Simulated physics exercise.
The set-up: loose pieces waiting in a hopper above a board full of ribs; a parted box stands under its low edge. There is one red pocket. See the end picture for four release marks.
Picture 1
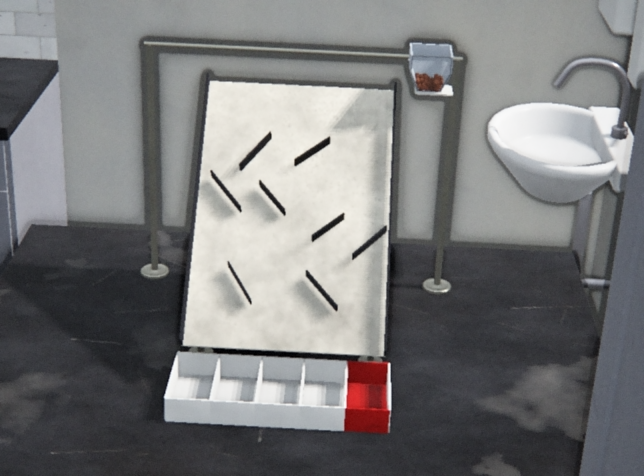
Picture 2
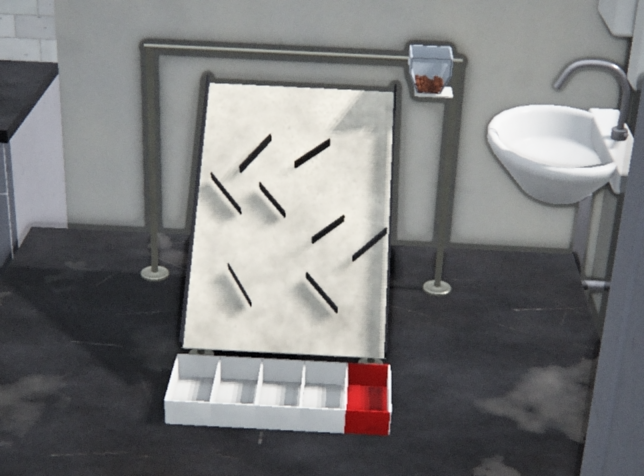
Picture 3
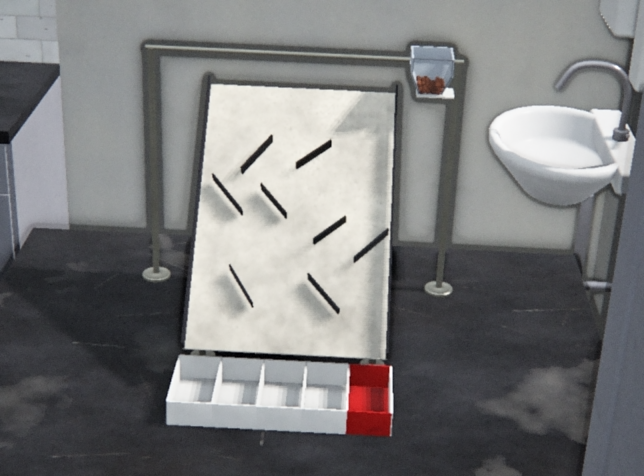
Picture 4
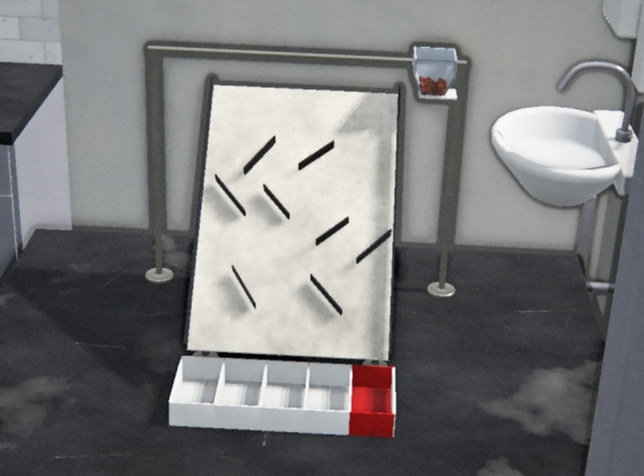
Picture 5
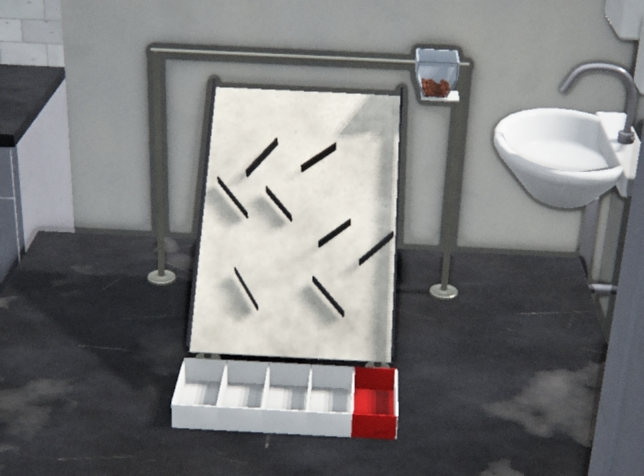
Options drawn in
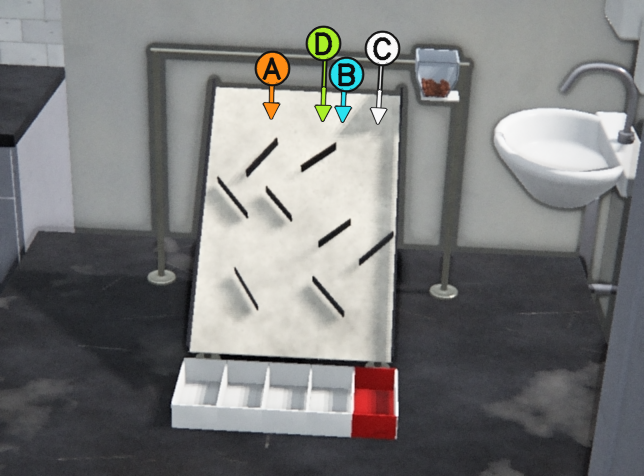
The clip shows a tilted white board with dark ribs above a divided box with one red pocket at the right, while reddish-brown pieces sit in a raised hopper; nothing moves except a slight drift of the view.
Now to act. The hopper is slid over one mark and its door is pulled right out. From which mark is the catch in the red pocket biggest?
C beats the others.
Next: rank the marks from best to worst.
C, B, D, A.
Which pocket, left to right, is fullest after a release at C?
It is the fifth one.
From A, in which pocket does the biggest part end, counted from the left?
It is the third one.
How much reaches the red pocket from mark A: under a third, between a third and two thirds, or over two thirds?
Under a third.
On the marked copy, mark A meets the board at (271, 113); mark B meets the board at (342, 116); mark C meets the board at (378, 118); mark D meets the board at (322, 115).
Choosing A, just a few in the red pocket, the larger part in other pockets, about a tenth outside the box.
Choosing B, roughly half in the red pocket, roughly half in other pockets, just a few outside the box.
Choosing C, the larger part in the red pocket, roughly a quarter in other pockets.
Choosing D, roughly a third in the red pocket, roughly half in other pockets, about a tenth outside the box.
